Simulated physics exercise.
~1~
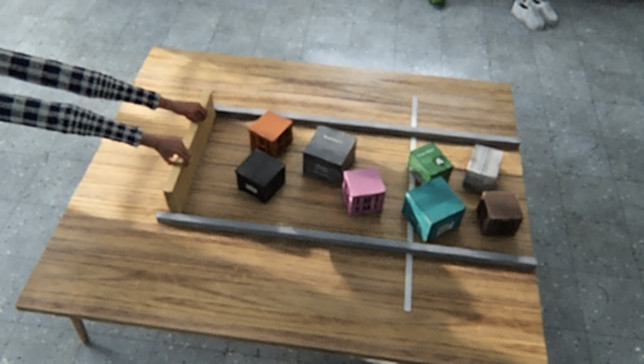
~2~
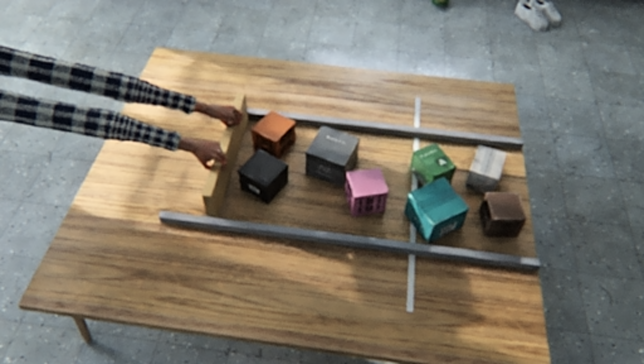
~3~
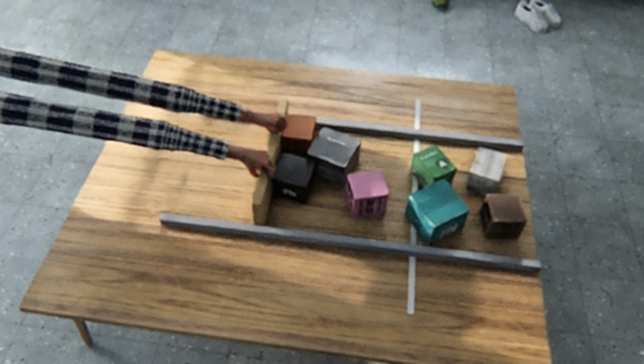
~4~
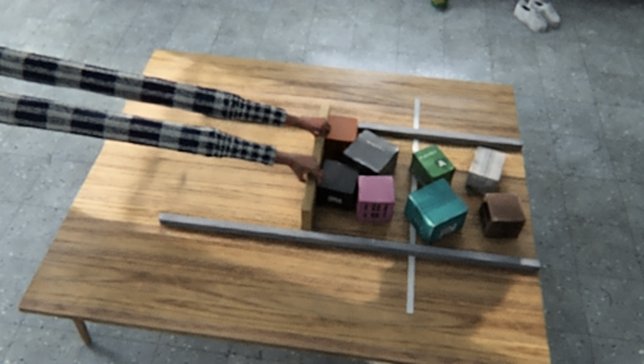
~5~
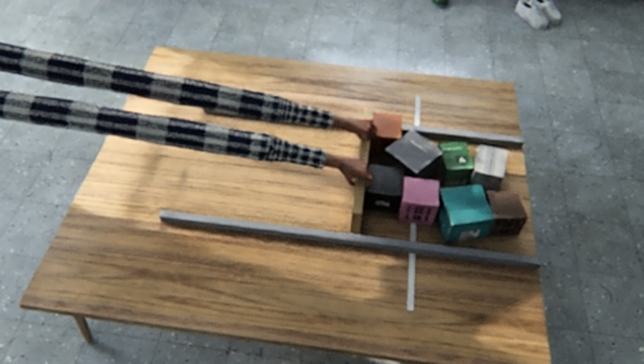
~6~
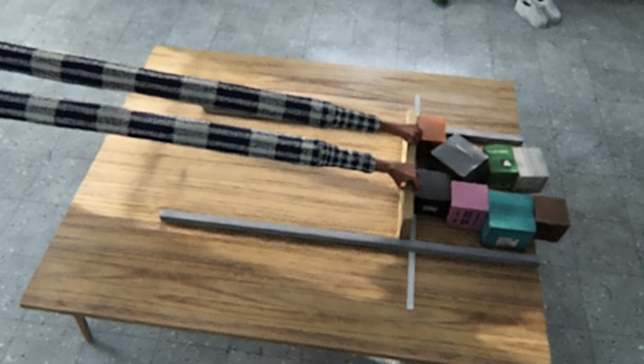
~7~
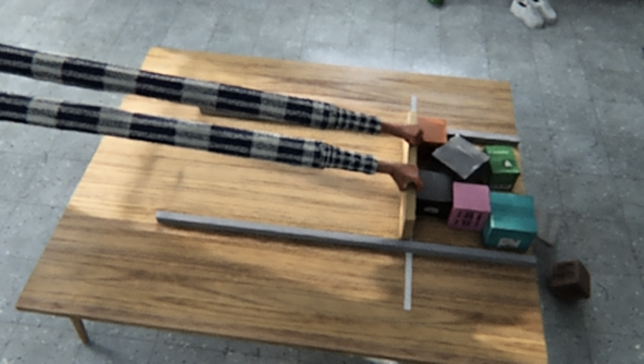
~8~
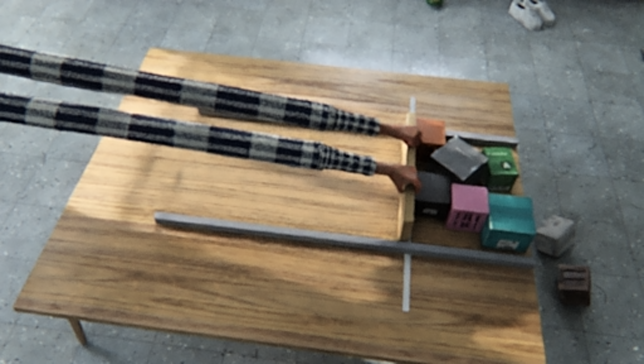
Hands in plaid sleeves pushing a plank rightward along a wooden table, bunching colourful boxes until brown and white ones fall off.
